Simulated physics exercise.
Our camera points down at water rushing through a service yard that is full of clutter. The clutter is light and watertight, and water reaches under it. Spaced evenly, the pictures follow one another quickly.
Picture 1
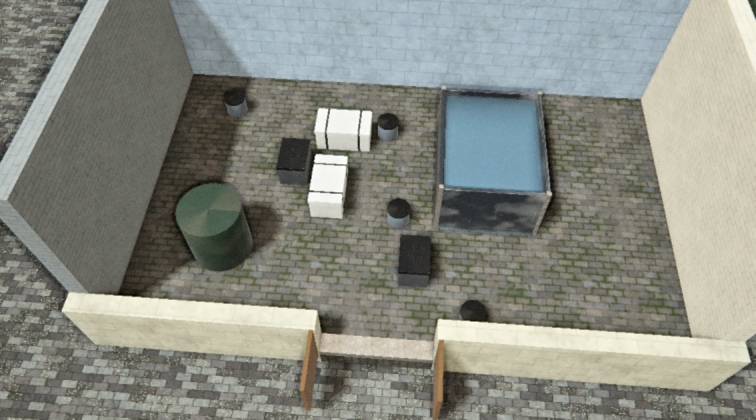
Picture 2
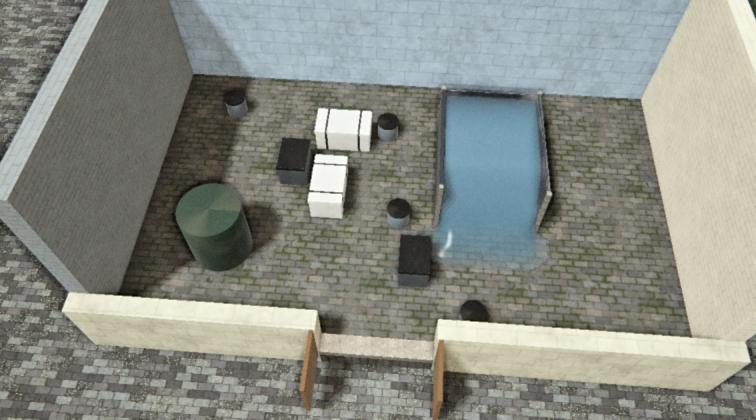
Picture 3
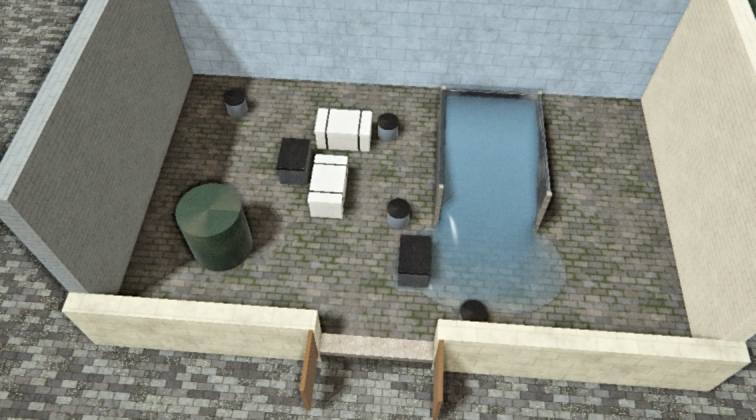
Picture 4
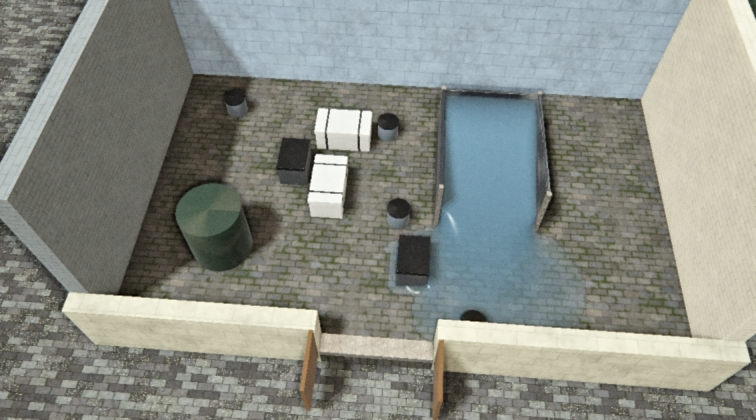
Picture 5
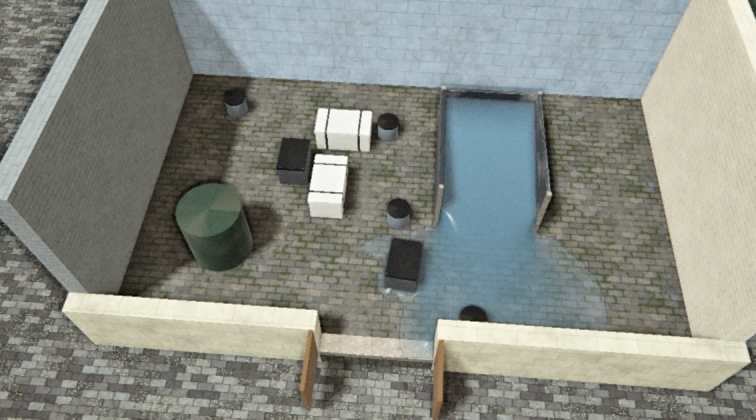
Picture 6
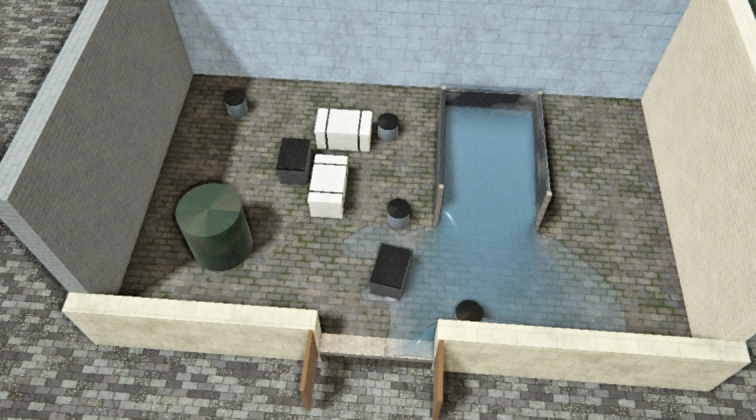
Blue water bursts from a glass-sided tank at the right of a walled, stone-paved yard, seen from above by a still camera. A dark green drum stands at left, with white strapped boxes and a black box near the middle, small dark-topped pails scattered around, and another black chest nearer the front opening. The water spreads forward across the paving, surrounds that chest and nudges it slightly left, turning it a little, while the front pail shifts barely and the rest stay put.
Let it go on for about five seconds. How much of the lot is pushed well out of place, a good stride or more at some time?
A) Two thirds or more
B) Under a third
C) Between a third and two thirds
Option B: Under a third.
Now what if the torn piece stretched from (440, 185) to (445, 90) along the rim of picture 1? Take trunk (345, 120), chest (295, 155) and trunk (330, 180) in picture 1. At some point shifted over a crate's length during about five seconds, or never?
Travels that far, travels that far, travels that far.
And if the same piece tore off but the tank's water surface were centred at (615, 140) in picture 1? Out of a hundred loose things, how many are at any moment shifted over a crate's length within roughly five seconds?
About 80 %.
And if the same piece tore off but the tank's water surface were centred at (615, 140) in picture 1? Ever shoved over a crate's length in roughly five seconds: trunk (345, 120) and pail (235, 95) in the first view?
Lab note, in listed order: Full stretch not covered; full stretch not covered.
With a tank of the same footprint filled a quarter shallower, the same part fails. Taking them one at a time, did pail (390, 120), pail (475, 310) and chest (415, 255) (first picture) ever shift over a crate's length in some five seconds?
Taking each in turn, the answer is came up short, did it, did it.
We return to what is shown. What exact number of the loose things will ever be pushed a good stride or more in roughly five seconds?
Count: 2.
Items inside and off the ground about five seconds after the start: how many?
Result - 0.
A moment on, 1 of 8 are well off their spots; 1 afloat.
Next, 2 of 8 are well off their spots; 0 afloat.
Later, 2 of 8 are well off their spots; 1 afloat.
In the end, 2 of 8 are well off their spots, and 2 have been at some point; 0 afloat.
